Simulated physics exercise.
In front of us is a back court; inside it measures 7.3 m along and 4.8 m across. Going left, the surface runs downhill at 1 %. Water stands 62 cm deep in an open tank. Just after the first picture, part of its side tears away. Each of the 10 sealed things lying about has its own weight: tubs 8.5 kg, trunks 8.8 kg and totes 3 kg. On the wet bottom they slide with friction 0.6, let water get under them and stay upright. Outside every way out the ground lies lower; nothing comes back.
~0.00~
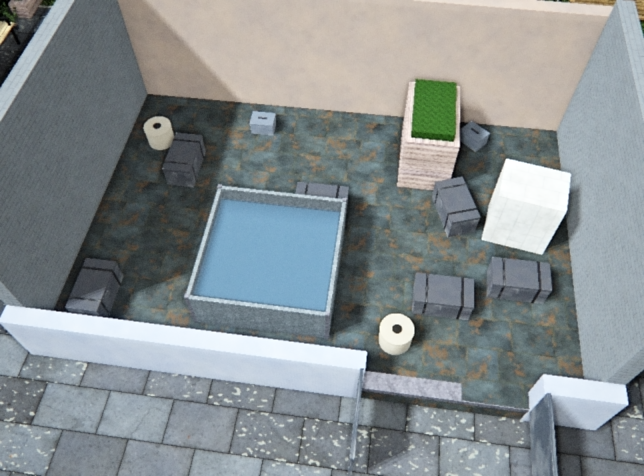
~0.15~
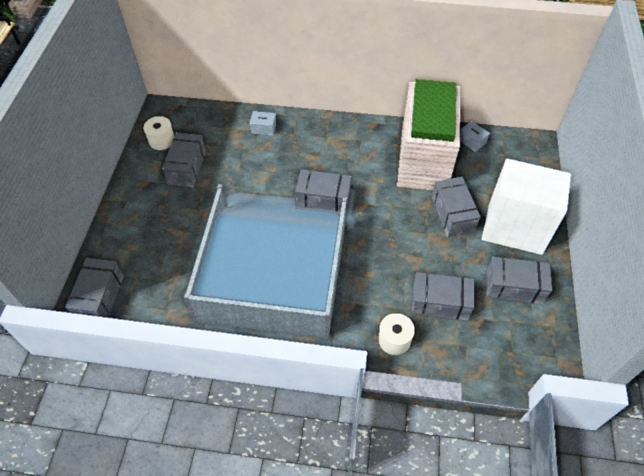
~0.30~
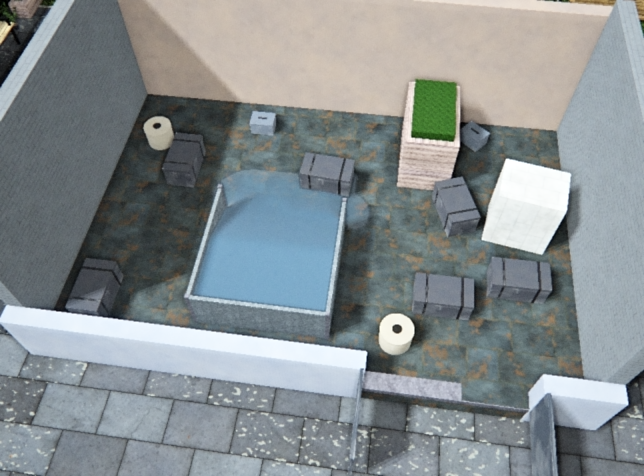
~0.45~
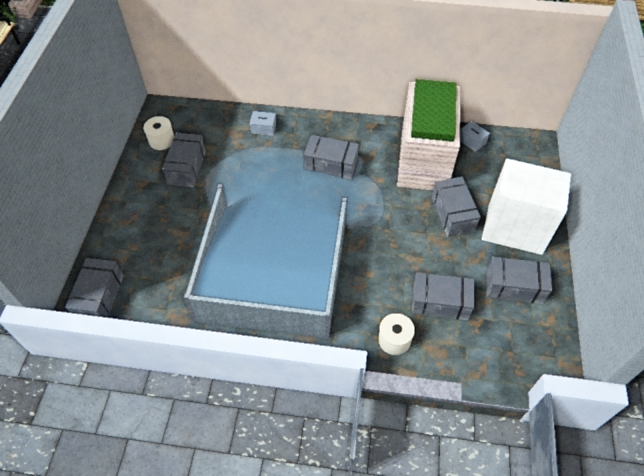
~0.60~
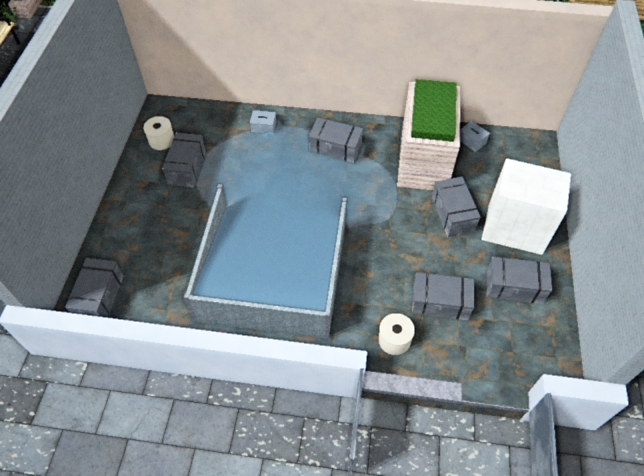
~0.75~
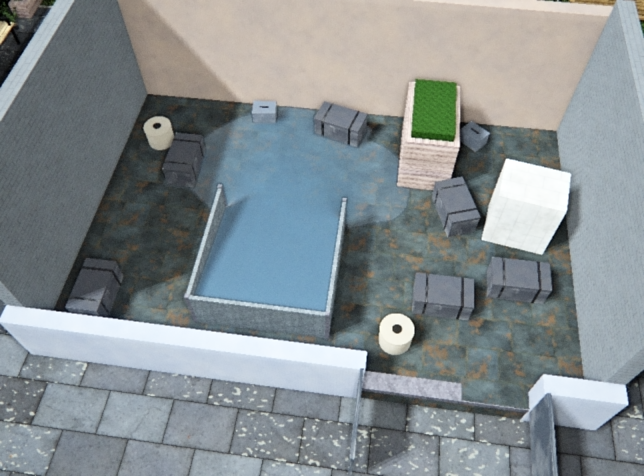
The video shows a walled court where the far side of a water tank gives way and water spreads across the tiled floor, pushing a dark gray trunk toward the back wall before a small gray box shifts slightly backward.
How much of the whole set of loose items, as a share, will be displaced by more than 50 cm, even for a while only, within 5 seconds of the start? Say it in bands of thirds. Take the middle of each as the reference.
The share is in the middle band.
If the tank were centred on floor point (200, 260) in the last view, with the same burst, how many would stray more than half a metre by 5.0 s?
Result: 4 of them.
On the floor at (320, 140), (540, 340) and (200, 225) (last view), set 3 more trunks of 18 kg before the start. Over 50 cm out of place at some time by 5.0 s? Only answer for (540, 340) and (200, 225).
First stays inside, then stays inside.
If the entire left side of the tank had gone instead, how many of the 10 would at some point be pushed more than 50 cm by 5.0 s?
Then the count would be 4.
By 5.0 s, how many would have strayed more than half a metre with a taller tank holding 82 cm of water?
The answer would then be 7.
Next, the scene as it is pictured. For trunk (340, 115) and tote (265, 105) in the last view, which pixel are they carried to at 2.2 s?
First one near (372, 93), second near (211, 86).
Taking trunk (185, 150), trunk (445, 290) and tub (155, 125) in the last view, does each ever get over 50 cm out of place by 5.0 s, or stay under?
Listed in sequence: Higher; lower; higher for the last.
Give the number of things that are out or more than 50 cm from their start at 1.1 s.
1.
After 1.1 s 1 of 10 are over 50 cm from their spots; 2 afloat.
After 2.2 s 2 of 10 are over 50 cm from their spots; 2 afloat.
After 3.5 s 5 of 10 are over 50 cm from their spots; 3 afloat.
After 5.0 s 5 of 10 are over 50 cm from their spots, and 5 have been at some point; 3 afloat.
